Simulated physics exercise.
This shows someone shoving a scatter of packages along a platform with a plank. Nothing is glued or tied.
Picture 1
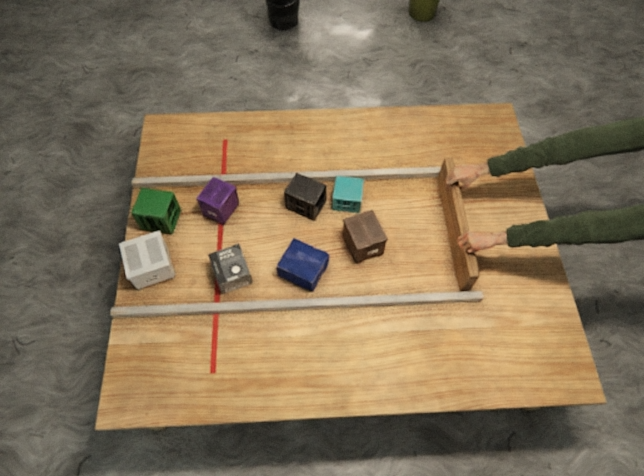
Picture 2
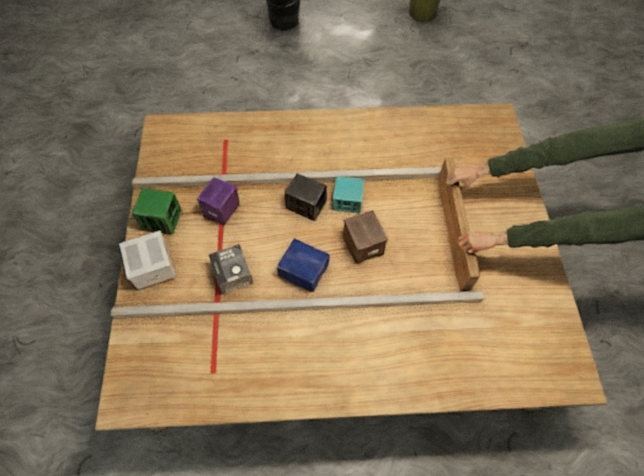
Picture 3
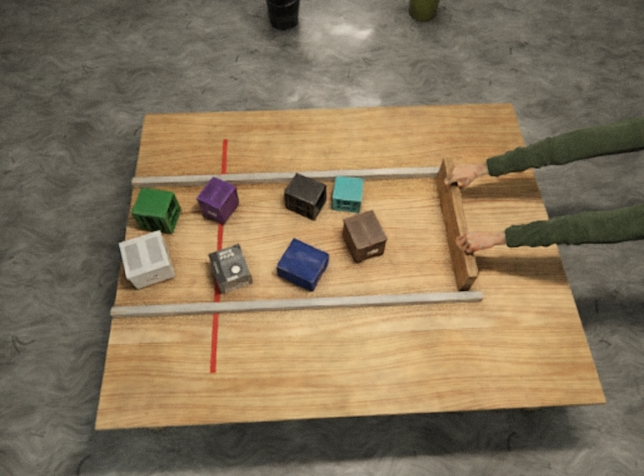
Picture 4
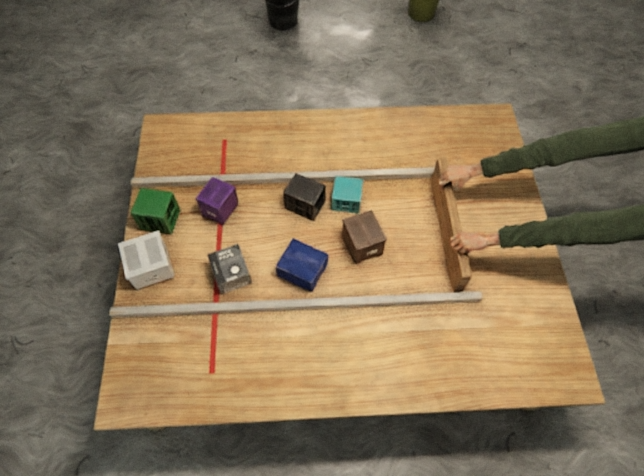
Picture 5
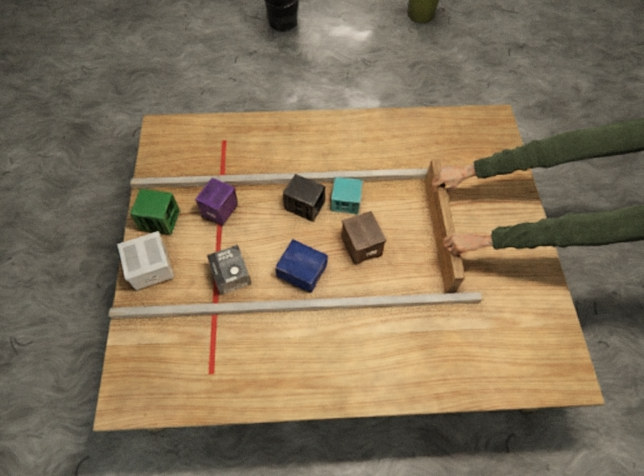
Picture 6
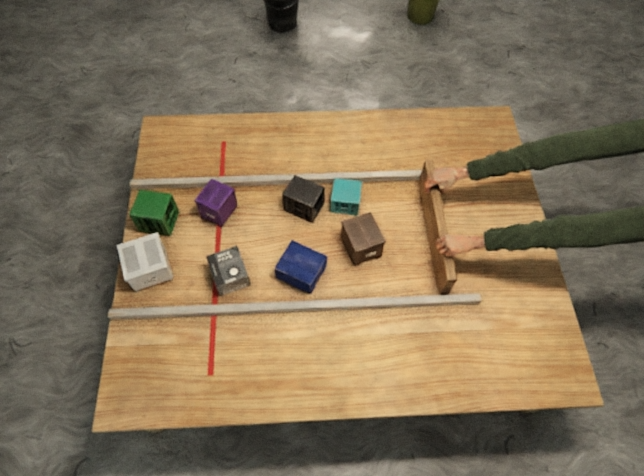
Two hands in dark green sleeves grip a wooden plank at the right of a light wood table, seen from high above on a grey, marbled floor. Between two pale rails lie white, green, purple, grey, blue, black, teal and brown boxes, with a red tape line crossing at left. The plank rests briefly, then slides slowly left toward the boxes, which stay put, while the view shifts barely.
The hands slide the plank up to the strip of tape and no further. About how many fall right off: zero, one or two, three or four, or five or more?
As it turns out, the number that fall off is one or two.
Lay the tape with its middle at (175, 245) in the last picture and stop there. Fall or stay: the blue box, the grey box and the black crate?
The blue box remains up, the grey box is lost, the black crate remains up.
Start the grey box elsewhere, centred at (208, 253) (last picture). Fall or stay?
It is kept.
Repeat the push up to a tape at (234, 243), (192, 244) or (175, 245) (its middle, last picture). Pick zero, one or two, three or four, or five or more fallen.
The falls would be zero; 3 or 4; 3 or 4.
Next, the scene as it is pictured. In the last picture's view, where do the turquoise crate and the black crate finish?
About (205, 203), and the other about (171, 210).
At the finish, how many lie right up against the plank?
The number is 3.
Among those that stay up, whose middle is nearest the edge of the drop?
The white tote ends nearest.
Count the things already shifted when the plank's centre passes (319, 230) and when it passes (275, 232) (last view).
4 and 6.
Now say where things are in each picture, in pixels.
In the first frame, white tote (148, 261); green crate (157, 211); purple tote (219, 201); plank (456, 223); tape (220, 242).
In the second frame, green crate (158, 212); grey box (231, 269).
In the third frame, purple tote (219, 201); plank (455, 223).
In the fourth frame, white tote (147, 261); blue box (302, 265).
In the fifth frame, green crate (156, 212); black crate (304, 198).
In the sixth frame, white tote (146, 263); green crate (155, 213); purple tote (217, 203); plank (436, 226); tape (218, 243).
Soon after, none off yet; white tote at rest near (146, 263); green crate at rest near (155, 213); purple tote at rest near (217, 203).
Then, none off yet; white tote at rest near (146, 263); green crate at rest near (155, 213); purple tote moved a little near (209, 205).
By the end, the number that fall off is one or two; fallen, green crate.
